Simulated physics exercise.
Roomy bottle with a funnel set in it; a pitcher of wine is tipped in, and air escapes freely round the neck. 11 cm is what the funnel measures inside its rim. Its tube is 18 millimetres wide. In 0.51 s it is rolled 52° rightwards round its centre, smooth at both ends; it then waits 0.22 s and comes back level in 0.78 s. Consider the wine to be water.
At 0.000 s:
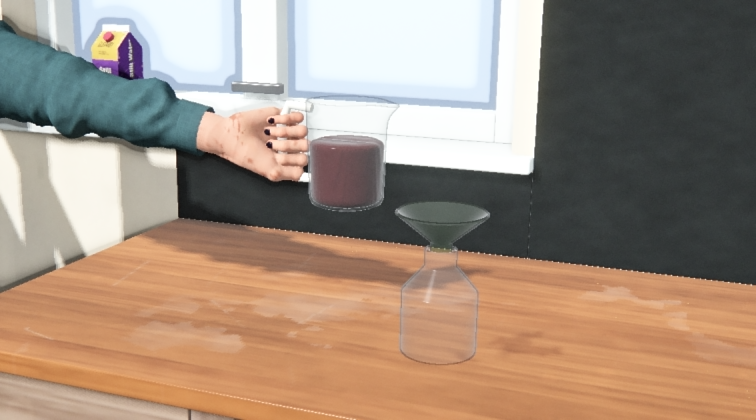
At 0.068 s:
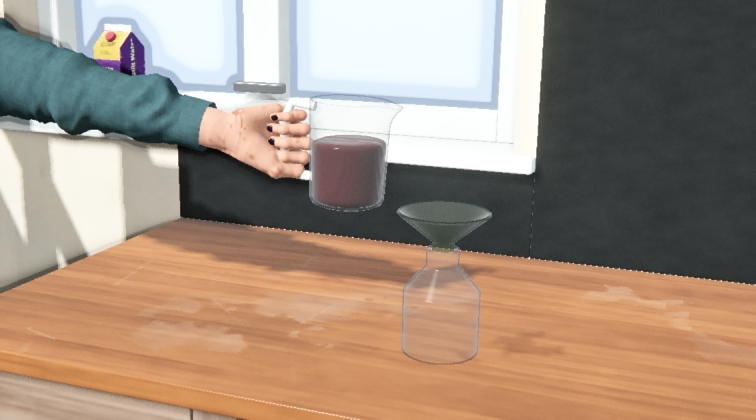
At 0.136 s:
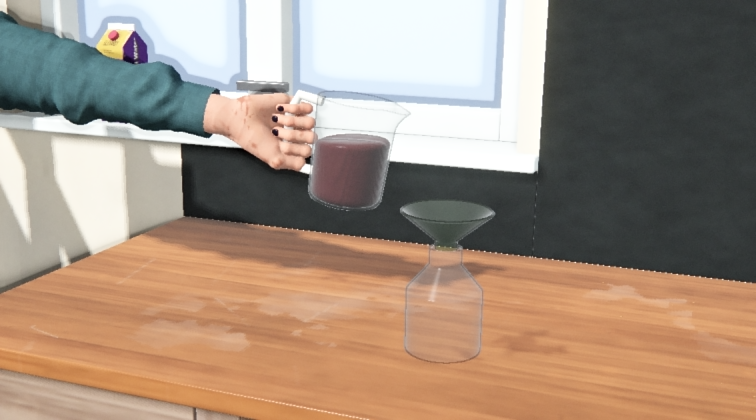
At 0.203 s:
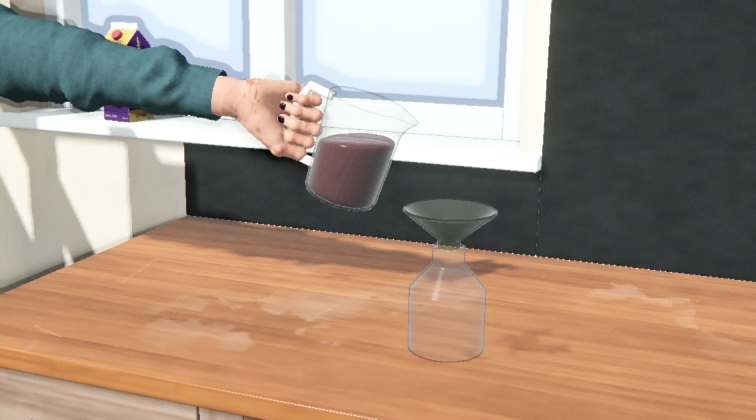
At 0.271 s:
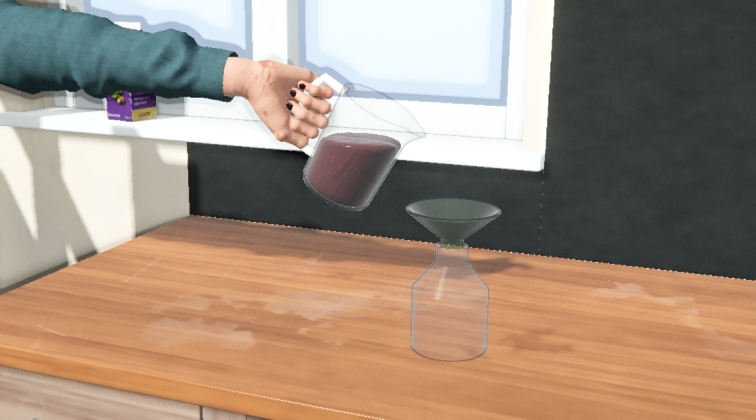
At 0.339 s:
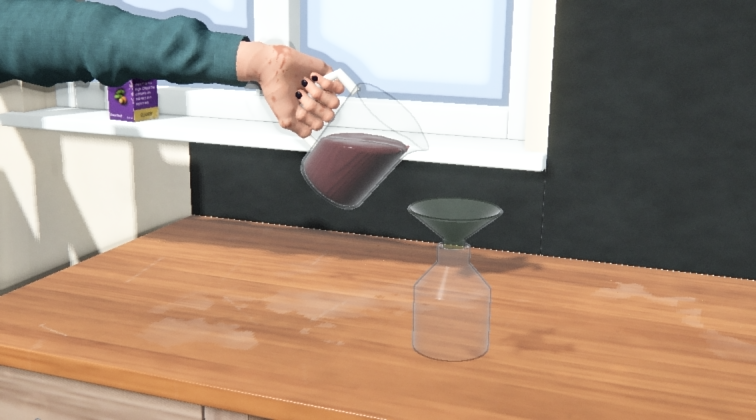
A hand holds a pitcher of wine and tilts it rightwards above a funnel in a clear bottle.
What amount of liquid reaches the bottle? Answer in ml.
I would say close to 60 ml gets there.
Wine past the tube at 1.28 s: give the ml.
60 ml.
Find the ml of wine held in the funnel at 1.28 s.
Reading: Approx. 5 ml.
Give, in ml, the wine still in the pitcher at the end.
I'd say some 510 ml remain at that point.
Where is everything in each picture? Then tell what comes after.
Tilt 0°; pouring edge (399, 106); surface from (323, 138) to (377, 142); the funnel's rim runs from (402, 212) to (484, 221), in the first picture.
Tilt 2°; pouring edge (403, 108); surface from (325, 139) to (379, 142), in the second picture.
Tilt 9°; pouring edge (410, 113); surface from (328, 138) to (383, 141), in the third picture.
Tilt 18°; pouring edge (419, 124); surface from (327, 138) to (387, 142), in the fourth picture.
Tilt 29°; pouring edge (426, 136); surface from (323, 147) to (394, 144), in the fifth picture.
Tilt 39°; pouring edge (429, 149); surface from (319, 146) to (404, 147), in the sixth picture.
By 0.62 s the tilt is 52° and 0 ml has passed the tube, 10 ml is in the funnel, 550 ml in the pitcher and 0 ml has missed.
By 0.83 s the tilt is 50° and 20 ml has passed the tube, 20 ml is in the funnel, 520 ml in the pitcher and 0 ml has missed.
By 1.04 s the tilt is 34° and 40 ml has passed the tube, 20 ml is in the funnel, 510 ml in the pitcher and 0 ml has missed.
By 1.28 s the tilt is 11° and 55 ml has passed the tube, 5 ml is in the funnel, 510 ml in the pitcher and 5 ml has missed.
At rest 60 ml has passed the tube, 0 ml is in the funnel, 510 ml in the pitcher and 5 ml has missed.
